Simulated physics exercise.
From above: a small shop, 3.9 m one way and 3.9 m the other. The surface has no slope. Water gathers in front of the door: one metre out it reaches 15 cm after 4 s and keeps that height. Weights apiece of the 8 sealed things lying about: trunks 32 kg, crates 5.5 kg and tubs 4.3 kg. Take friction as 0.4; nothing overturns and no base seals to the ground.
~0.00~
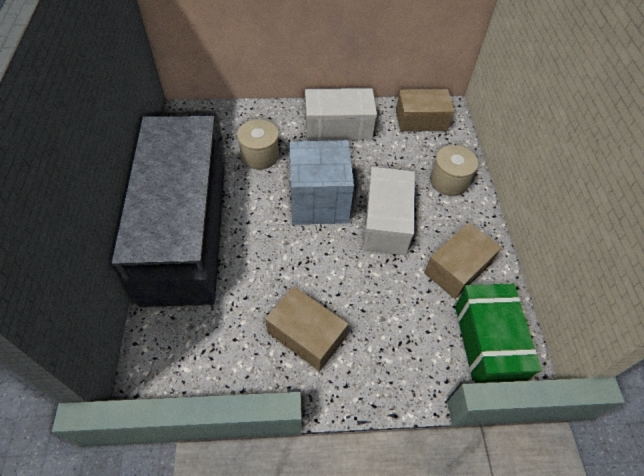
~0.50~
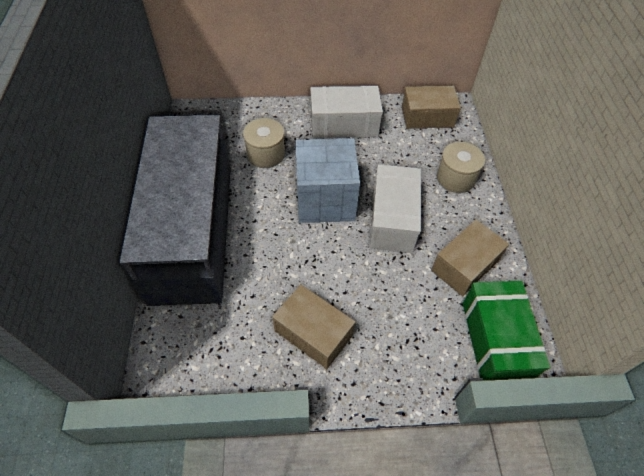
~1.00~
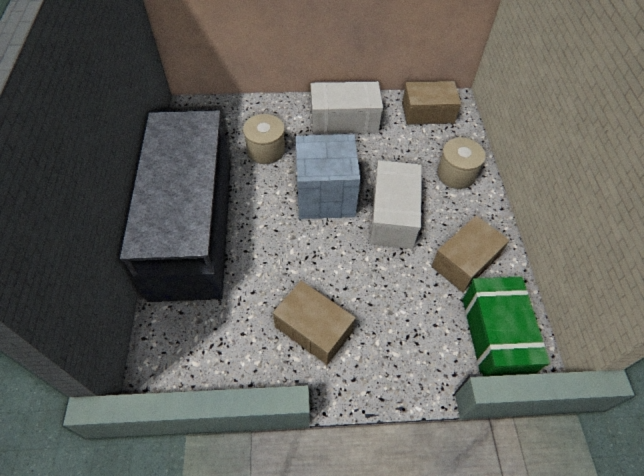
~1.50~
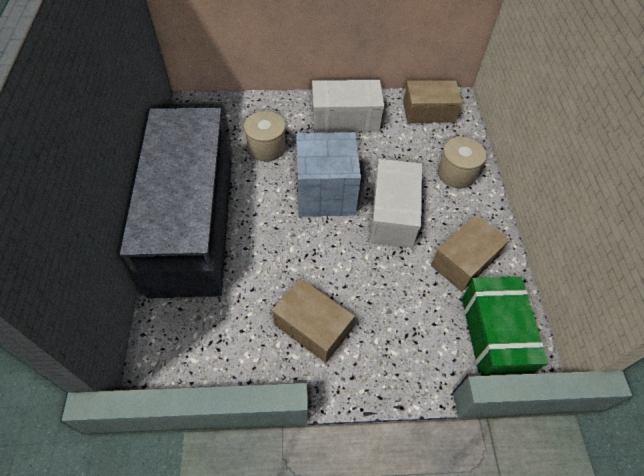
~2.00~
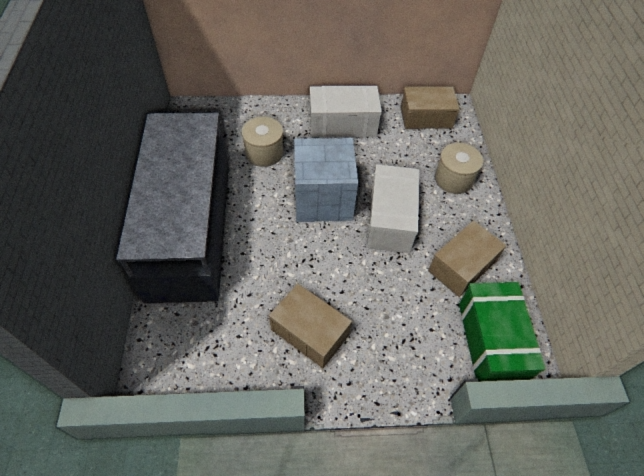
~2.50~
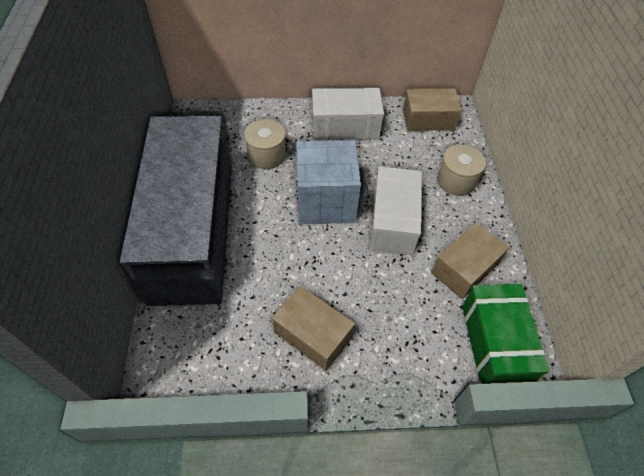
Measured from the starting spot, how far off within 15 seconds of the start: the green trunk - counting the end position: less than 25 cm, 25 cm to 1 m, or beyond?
The green trunk stays put.
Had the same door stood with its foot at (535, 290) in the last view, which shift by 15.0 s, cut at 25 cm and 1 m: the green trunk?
Then the green trunk gets carried off.
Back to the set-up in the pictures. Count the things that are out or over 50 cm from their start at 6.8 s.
I count 1.
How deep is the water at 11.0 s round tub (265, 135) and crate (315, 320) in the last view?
About 9 and 7 cm.
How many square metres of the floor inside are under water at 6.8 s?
About 9.5 m2.
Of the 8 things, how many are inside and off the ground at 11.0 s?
At that moment 5.
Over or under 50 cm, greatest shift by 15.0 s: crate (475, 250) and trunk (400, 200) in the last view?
In that order: Less, past it.
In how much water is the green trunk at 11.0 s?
About 5 cm.
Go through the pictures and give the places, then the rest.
The green trunk at (502, 326) rests on the ground; water covers 0.0 m2; 0 of 8 have shifted, in the first frame.
The green trunk at (510, 323) rests on the ground; water covers 0.0 m2; 0 of 8 have shifted, in the second frame.
The green trunk at (510, 319), on the bottom; water covers 0.0 m2; 0 of 8 have shifted, in the third frame.
The green trunk at (509, 319), on the bottom; 0.0 m2 under water; 0 of 8 have shifted, in the fourth frame.
The green trunk at (506, 324), on the bottom; 0.0 m2 under water; 0 of 8 have shifted, in the fifth frame.
The green trunk at (509, 326) rests on the ground; water covers 0.2 m2; 0 of 8 have shifted, in the sixth frame.
After 3.5 s the green trunk is near (509, 326), 0.0 m from its start, aground; 0 afloat.
After 6.8 s the green trunk is near (509, 326), 0.0 m from its start, aground; 2 afloat.
After 11.0 s the green trunk is near (509, 326), 0.0 m from its start, aground; 5 afloat.
After 15.0 s the green trunk is near (504, 326), 0.0 m from its start, aground; 7 afloat.
